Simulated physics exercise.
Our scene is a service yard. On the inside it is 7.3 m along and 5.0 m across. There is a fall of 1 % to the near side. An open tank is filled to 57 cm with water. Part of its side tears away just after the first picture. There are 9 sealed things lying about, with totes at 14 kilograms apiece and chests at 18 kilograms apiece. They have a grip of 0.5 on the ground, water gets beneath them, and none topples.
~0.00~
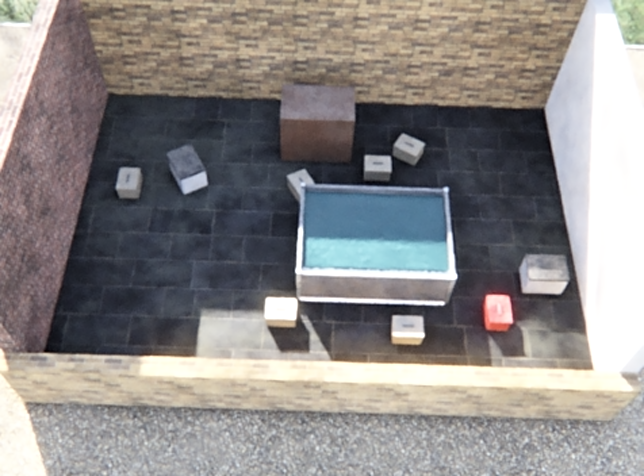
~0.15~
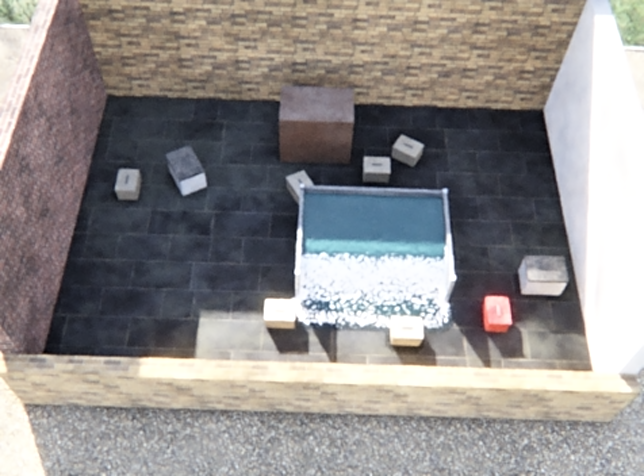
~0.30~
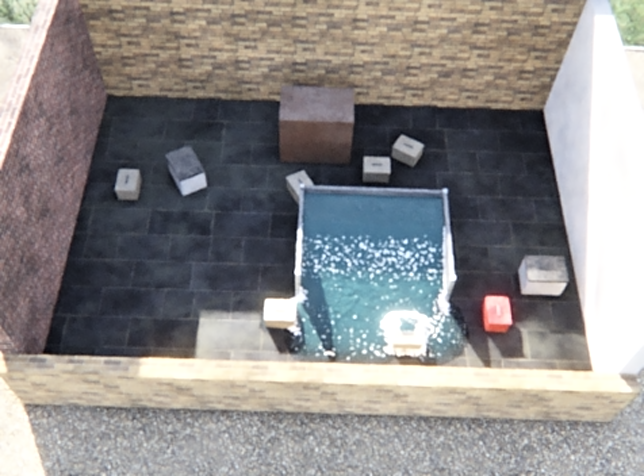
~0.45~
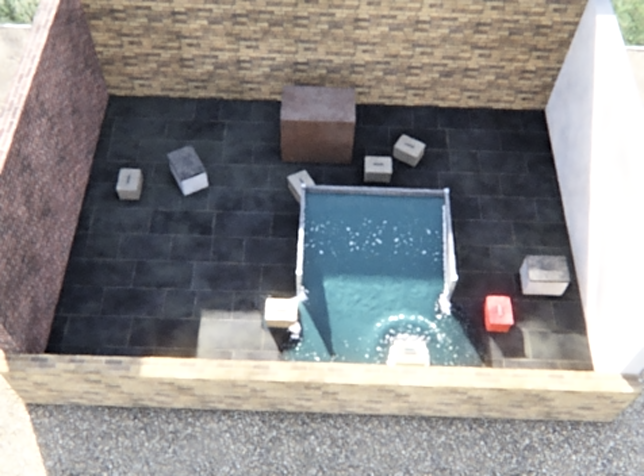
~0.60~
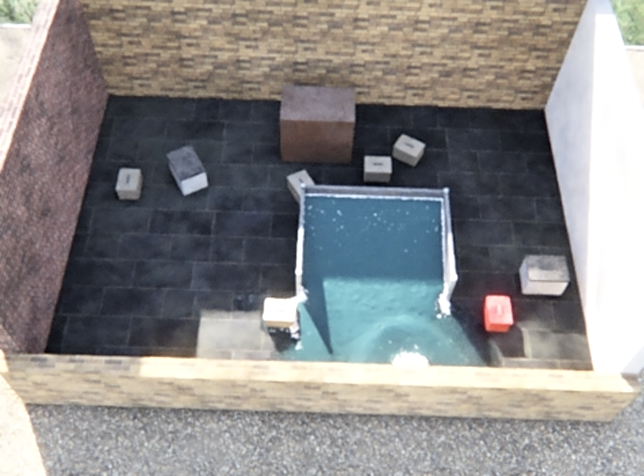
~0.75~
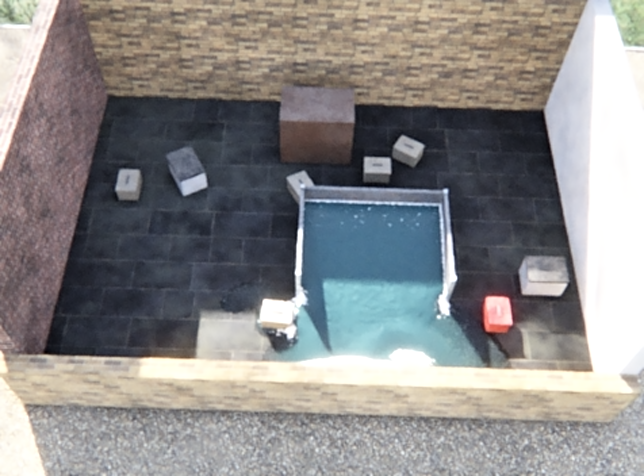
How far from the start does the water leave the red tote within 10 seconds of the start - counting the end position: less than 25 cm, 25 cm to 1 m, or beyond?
Result: A little way off.
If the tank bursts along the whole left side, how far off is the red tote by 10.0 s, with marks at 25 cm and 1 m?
Under that change, the red tote keeps its spot.
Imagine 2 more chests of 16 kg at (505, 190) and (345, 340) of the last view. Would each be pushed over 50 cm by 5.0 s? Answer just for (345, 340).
Farther than that.
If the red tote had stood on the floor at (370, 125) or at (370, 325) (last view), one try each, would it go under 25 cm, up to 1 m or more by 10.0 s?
Spot one - it barely budges; spot two - it is swept away.
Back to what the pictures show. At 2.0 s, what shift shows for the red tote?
Around 0 cm from the start by that time.
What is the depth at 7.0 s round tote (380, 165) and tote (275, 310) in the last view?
Close to 2 and 3 centimetres.
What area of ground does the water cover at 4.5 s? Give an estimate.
At that time the wet patch spans about 28 m2.
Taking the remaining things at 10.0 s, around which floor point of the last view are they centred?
The centre sits near (349, 207).
After 2.0 s the red tote is near (500, 309), 0.0 m from its start, aground; 1 afloat.
After 4.5 s the red tote is near (515, 276), 0.6 m from its start, aground; 0 afloat.
After 7.0 s the red tote is near (515, 276), 0.6 m from its start, aground; 0 afloat.
After 10.0 s the red tote is near (515, 276), 0.6 m from its start, aground; 0 afloat.
